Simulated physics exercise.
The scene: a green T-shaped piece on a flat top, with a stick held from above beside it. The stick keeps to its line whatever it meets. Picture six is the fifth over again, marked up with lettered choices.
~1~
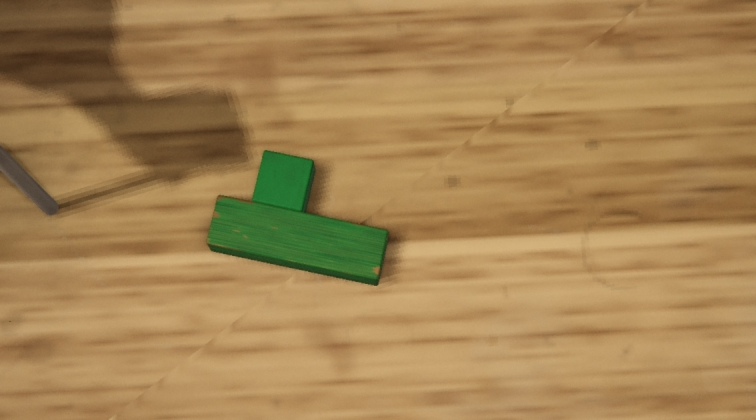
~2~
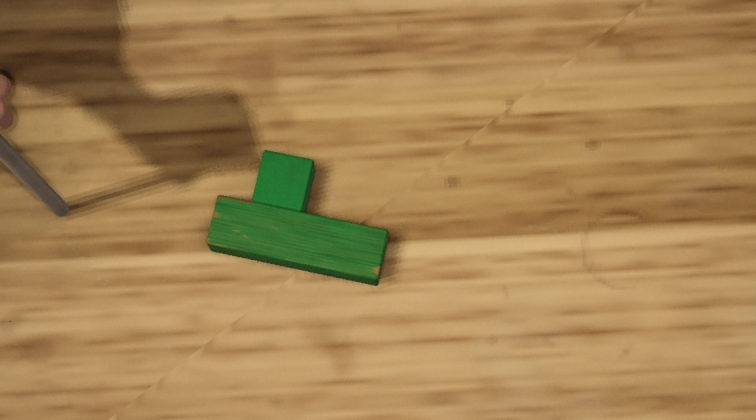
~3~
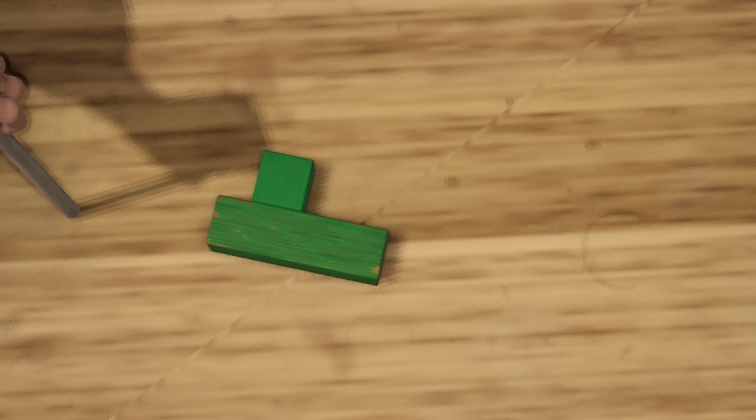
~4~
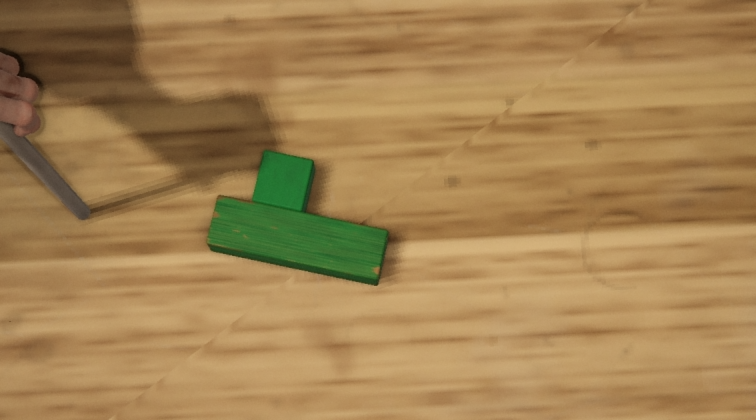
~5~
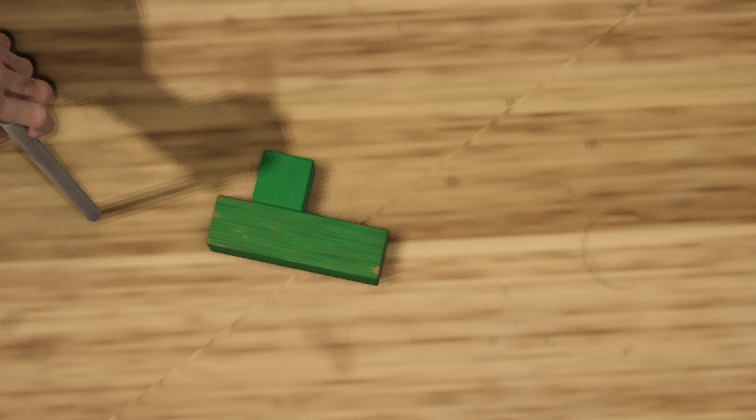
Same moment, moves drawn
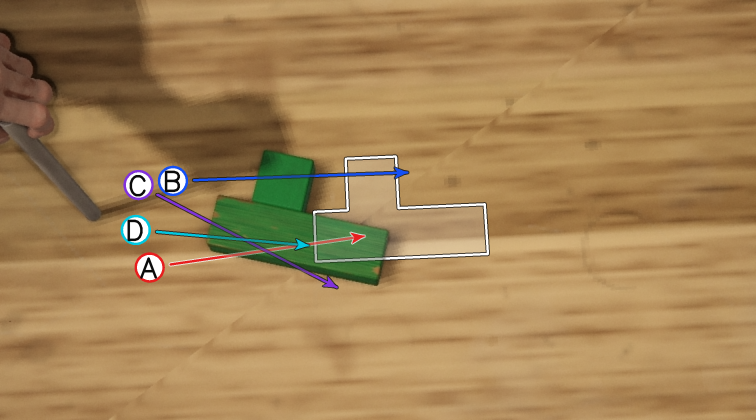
At the start, a green T-shaped piece lies on a wood-grained surface, with the tip of a grey stick at the left edge. The stick slides slowly a short way right as the fingers holding it come into view, its shadow shifting too, while the green piece stays still.
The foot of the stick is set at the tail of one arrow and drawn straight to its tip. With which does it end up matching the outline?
Arrow D does it.
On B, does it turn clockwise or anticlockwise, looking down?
Clockwise.
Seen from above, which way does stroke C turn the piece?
It turns anticlockwise.
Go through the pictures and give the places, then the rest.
In the first picture, green T-shaped piece (298, 236).
In the second picture, green T-shaped piece (298, 236).
In the third picture, green T-shaped piece (298, 236).
In the fourth picture, green T-shaped piece (298, 236).
In the fifth picture, green T-shaped piece (298, 236).
On the marked copy, A from (170, 264) to (364, 236); B from (194, 180) to (408, 172); C from (157, 195) to (337, 287); D from (157, 232) to (309, 246).
Taking D. A third of the way, foot of the stick (213, 237), piece (304, 236).
Two thirds of the way, foot of the stick (268, 243), piece (362, 232).
When it is over, foot of the stick (309, 246), piece (402, 225); it fills the outline.
As for the rest, A leaves the piece out of the outline, at (334, 192); B leaves the piece out of the outline, at (337, 251); C leaves the piece out of the outline, at (422, 239).
